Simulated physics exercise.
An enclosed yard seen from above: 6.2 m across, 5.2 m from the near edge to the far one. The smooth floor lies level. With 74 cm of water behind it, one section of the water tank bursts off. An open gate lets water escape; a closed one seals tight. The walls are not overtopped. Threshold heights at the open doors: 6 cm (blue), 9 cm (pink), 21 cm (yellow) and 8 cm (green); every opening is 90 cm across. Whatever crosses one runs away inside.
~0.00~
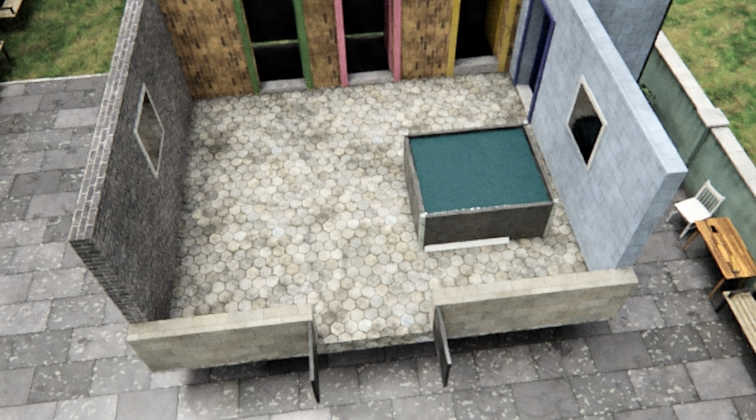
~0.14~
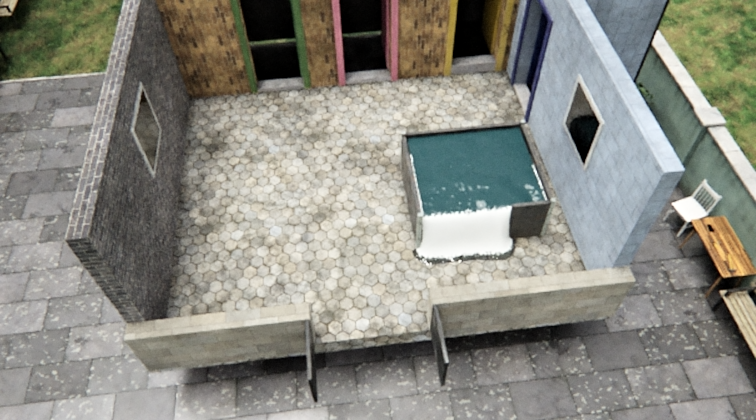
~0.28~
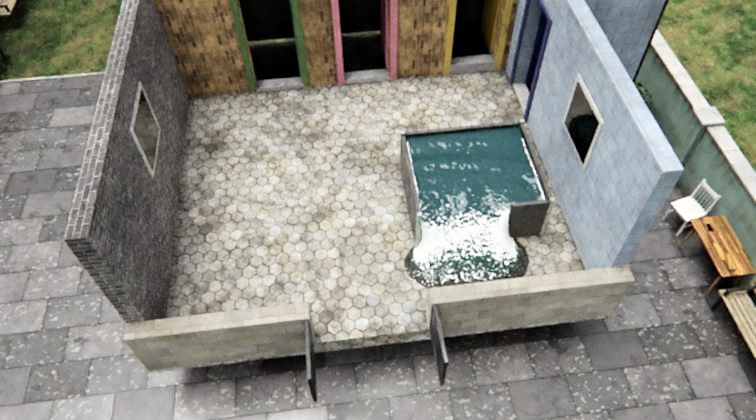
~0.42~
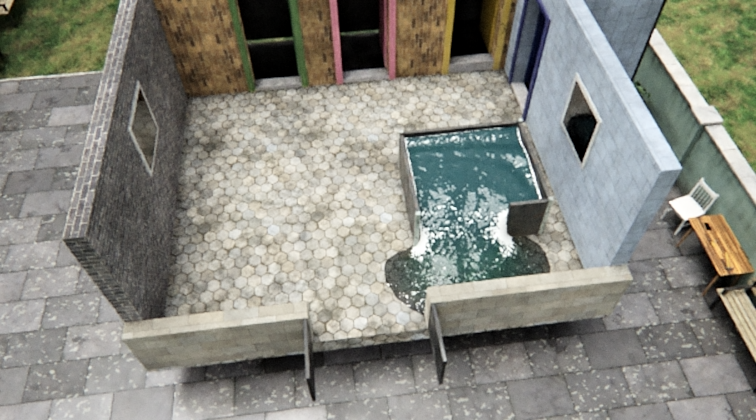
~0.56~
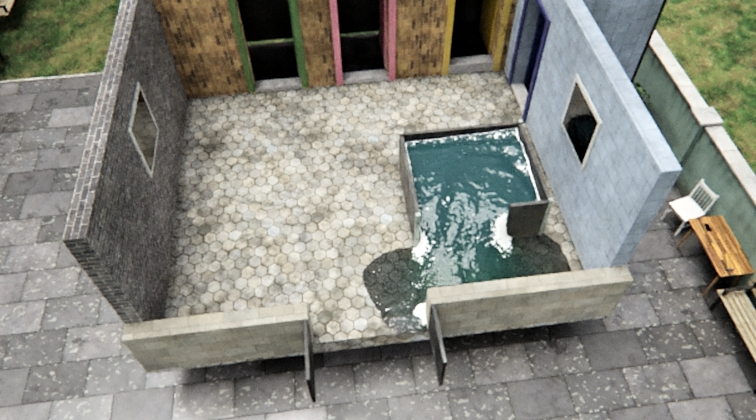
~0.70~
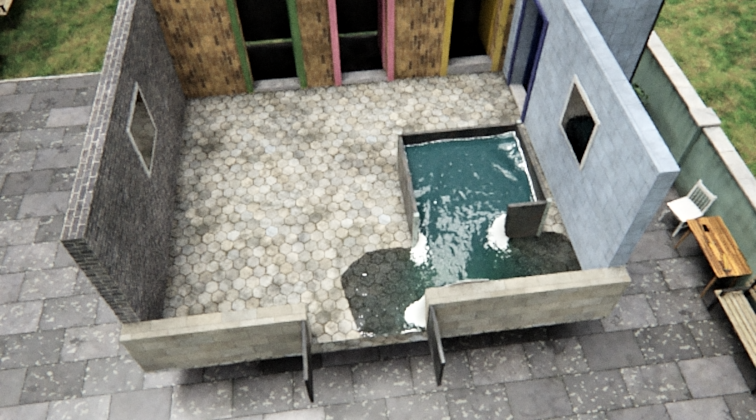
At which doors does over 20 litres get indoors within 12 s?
Within that time: At the blue door it stays under the limit; at the pink door it stays under the limit; at the yellow door it keeps below the limit; at the green door it does not reach the limit.
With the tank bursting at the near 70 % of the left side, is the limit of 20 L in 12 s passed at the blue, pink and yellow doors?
Then: Blue above, pink under, yellow below.
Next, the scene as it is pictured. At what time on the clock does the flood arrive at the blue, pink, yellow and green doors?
Arrival: Blue 2.4 s, pink 3.8 s, yellow 2.8 s, green 4.5 s.
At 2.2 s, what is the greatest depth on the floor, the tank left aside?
About 41 cm.
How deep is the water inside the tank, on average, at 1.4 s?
Some 39 cm.
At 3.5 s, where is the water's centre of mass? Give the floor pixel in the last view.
Near (433, 225).
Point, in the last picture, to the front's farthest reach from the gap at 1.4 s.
At about (278, 332).
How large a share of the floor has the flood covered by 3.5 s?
Near 50 per cent is wet.
After 1.4 s water covers 15 % of the floor and is deepest (51 cm) near (588, 295); blue door not reached, pink door not reached, yellow door not reached, green door not reached.
After 2.2 s water covers 35 % of the floor and is deepest (41 cm) near (588, 295); blue door not reached, pink door not reached, yellow door not reached, green door not reached.
After 3.5 s water covers 50 % of the floor and is deepest (28 cm) near (501, 73); blue door 7 cm at the sill, 1 L in, pink door not reached, yellow door 22 cm at the sill, 3 L in, green door not reached.
After 7.0 s water covers 85 % of the floor and is deepest (14 cm) near (184, 128); blue door 5 cm at the sill, 6 L in, pink door 4 cm at the sill, 0 L in, yellow door 9 cm at the sill, 7 L in, green door 8 cm at the sill, 1 L in.
After 12.0 s water covers 95 % of the floor and is deepest (8 cm) near (203, 285); blue door 3 cm at the sill, 9 L in, pink door 7 cm at the sill, 0 L in, yellow door 4 cm at the sill, 7 L in, green door 5 cm at the sill, 4 L in.
